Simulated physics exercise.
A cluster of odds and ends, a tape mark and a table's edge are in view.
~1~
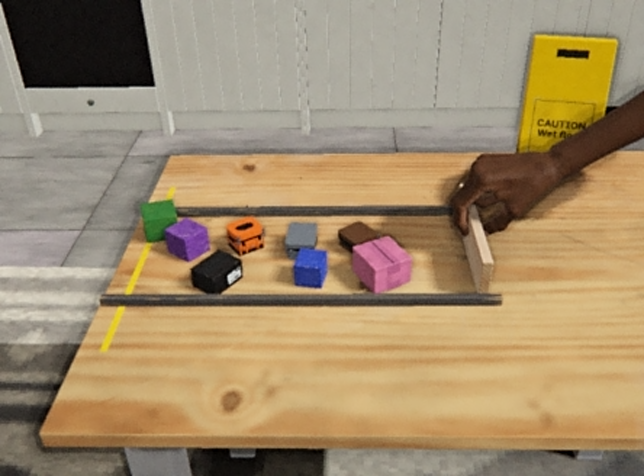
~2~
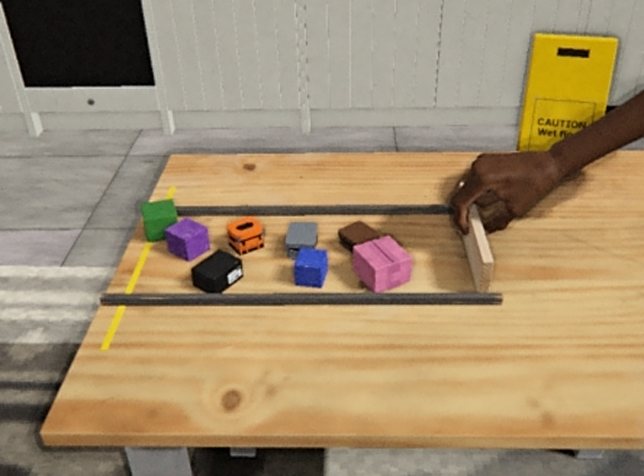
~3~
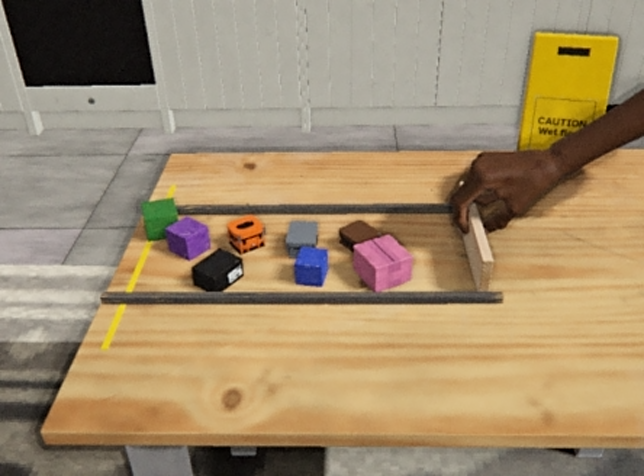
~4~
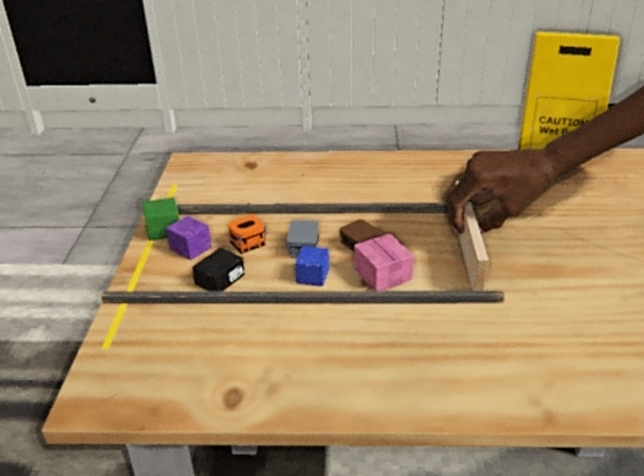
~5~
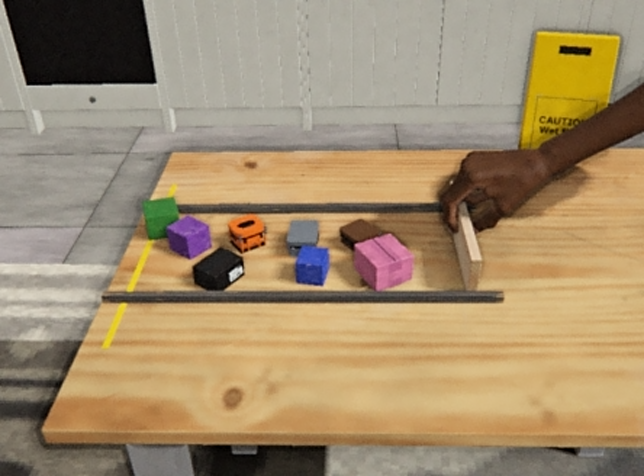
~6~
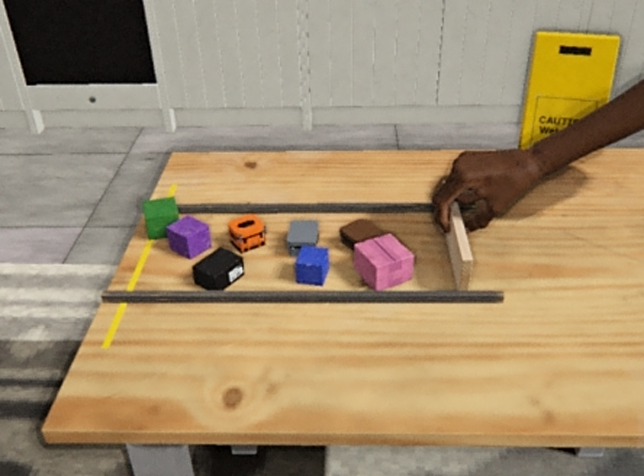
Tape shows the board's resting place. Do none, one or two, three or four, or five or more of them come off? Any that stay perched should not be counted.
Five or more of them come off.
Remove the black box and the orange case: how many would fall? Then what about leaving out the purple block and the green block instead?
Fallen: 4 in the first try, 4 in the other.
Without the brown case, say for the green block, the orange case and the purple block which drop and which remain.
The green block goes down, the orange case stays put, the purple block goes down.
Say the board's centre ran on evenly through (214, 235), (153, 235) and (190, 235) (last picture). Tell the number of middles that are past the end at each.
Respectively 1, 6 and 3.
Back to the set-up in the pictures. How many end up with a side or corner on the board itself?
2.
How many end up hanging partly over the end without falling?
The count would be 2.
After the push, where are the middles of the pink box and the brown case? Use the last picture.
Positions - first (116, 258), then (136, 234).
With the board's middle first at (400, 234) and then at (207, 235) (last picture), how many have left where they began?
One spot: 1. Other spot: 8.
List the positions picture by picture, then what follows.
The first frame shows green block (160, 221); purple block (188, 240); black box (217, 273); board (473, 237); tape (144, 255).
The second frame shows purple block (188, 239); board (473, 236).
The third frame shows black box (218, 272); blue block (312, 267).
The fourth frame shows green block (162, 219); grey case (304, 239).
The fifth frame shows purple block (189, 237); brown case (360, 238).
The sixth frame shows green block (162, 218); purple block (189, 237); black box (219, 270); board (455, 234); tape (146, 252).
Soon after, none off yet; green block at rest near (162, 218); purple block at rest near (189, 237); black box at rest near (219, 270).
After that, none off yet; green block displaced a little near (147, 215); purple block displaced about its own width near (160, 236); black box displaced well along near (145, 274).
In the end, the number that fall off is five or more; gone, blue block, grey case, orange case, black box, purple block and green block.
